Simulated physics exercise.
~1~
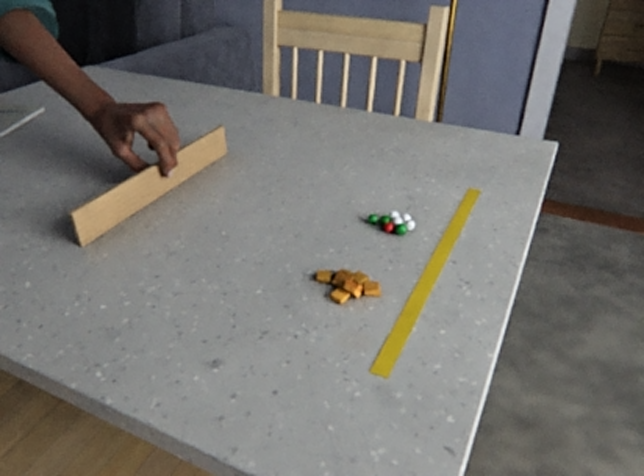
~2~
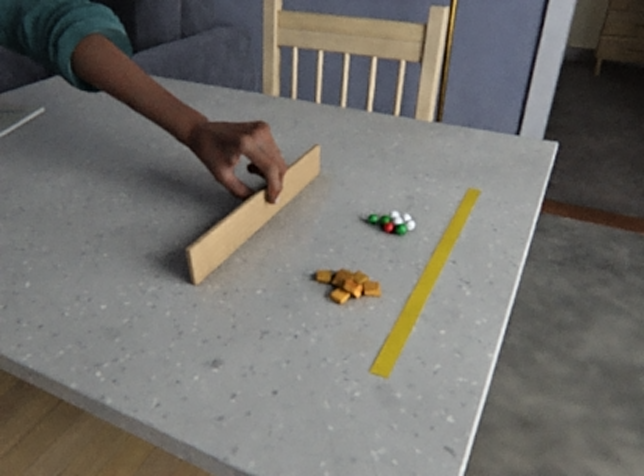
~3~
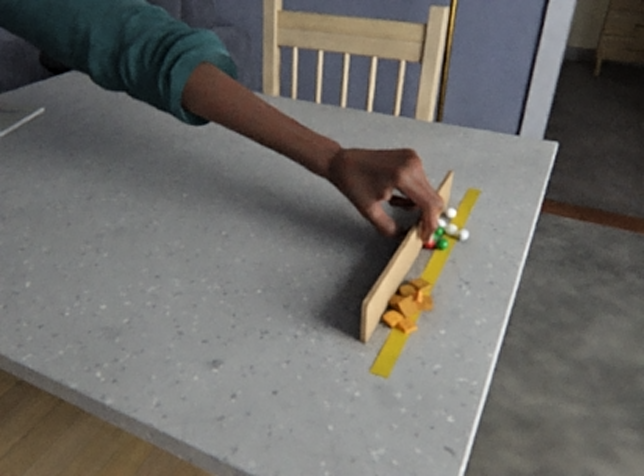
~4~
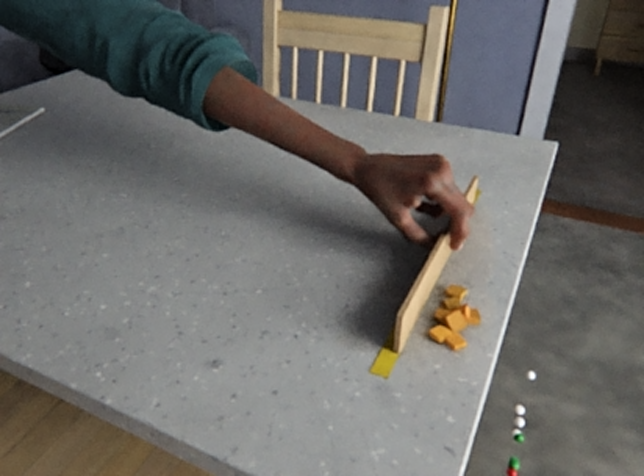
Hand sweeping small beads and orange pieces rightward with a wooden strip, beads falling off the table, orange pieces staying on top.
